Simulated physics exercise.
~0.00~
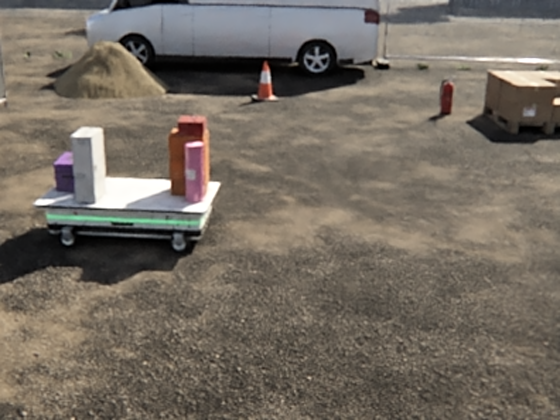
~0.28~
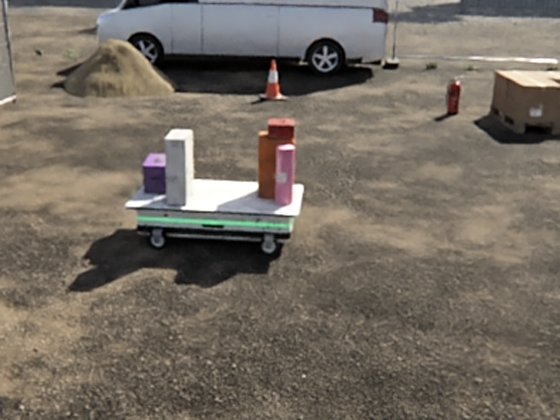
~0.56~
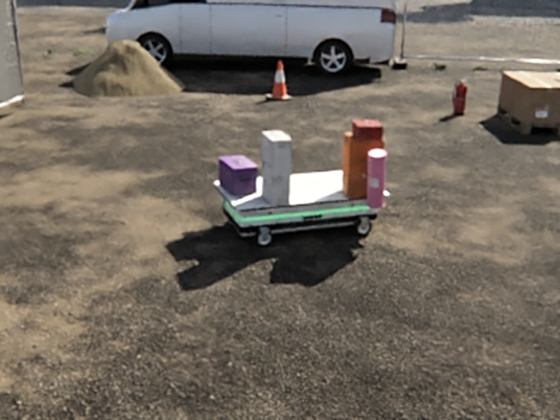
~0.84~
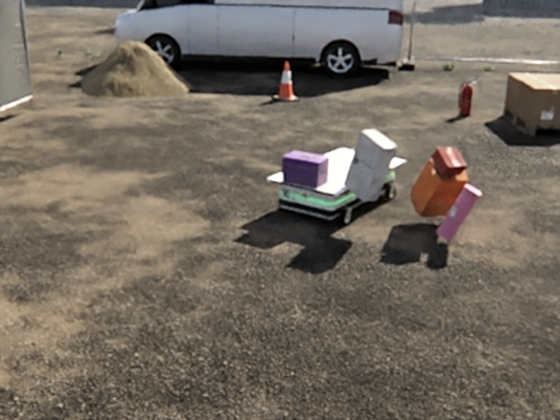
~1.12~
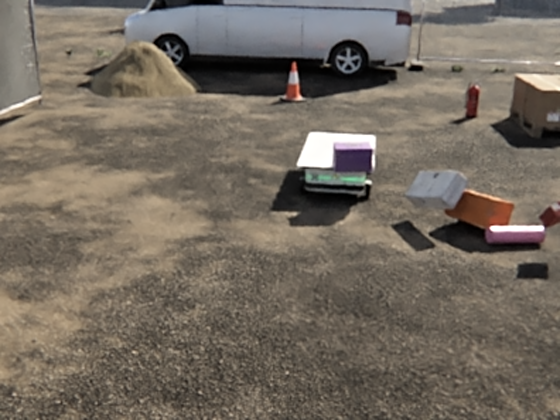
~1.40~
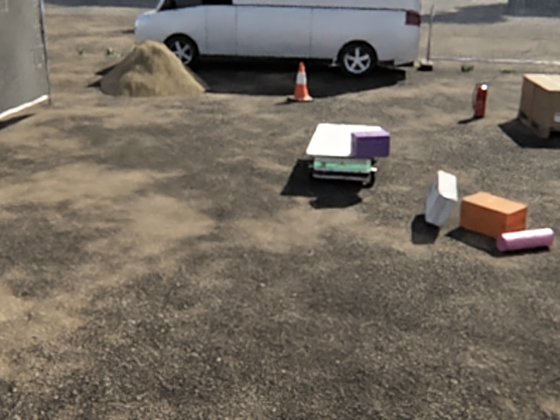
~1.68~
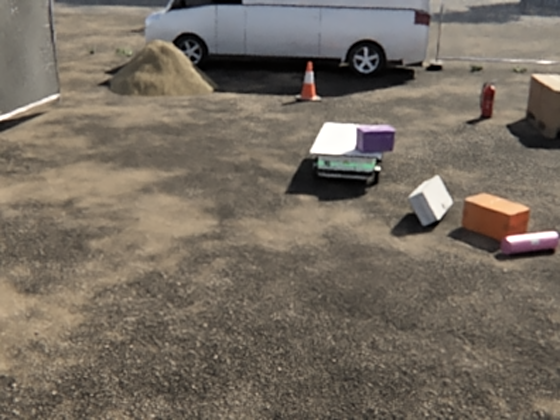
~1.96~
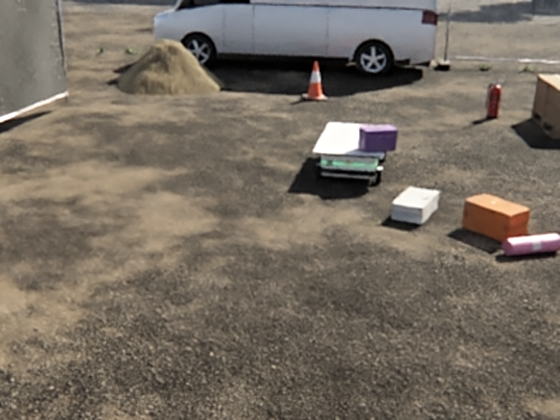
A flat cart rolls to the right across a gravel yard, carrying a purple box, a tall white box, an orange box with a red parcel on top, and a pink canister. As it curves away from the viewer, the orange box, red parcel and pink canister tip off its outer side, and the white box leans after them. They tumble onto the ground, and the red parcel passes out of view at right. The cart stops with the purple box still at the deck's right edge. The white box rocks over and settles on its side beside the fallen orange box and canister.
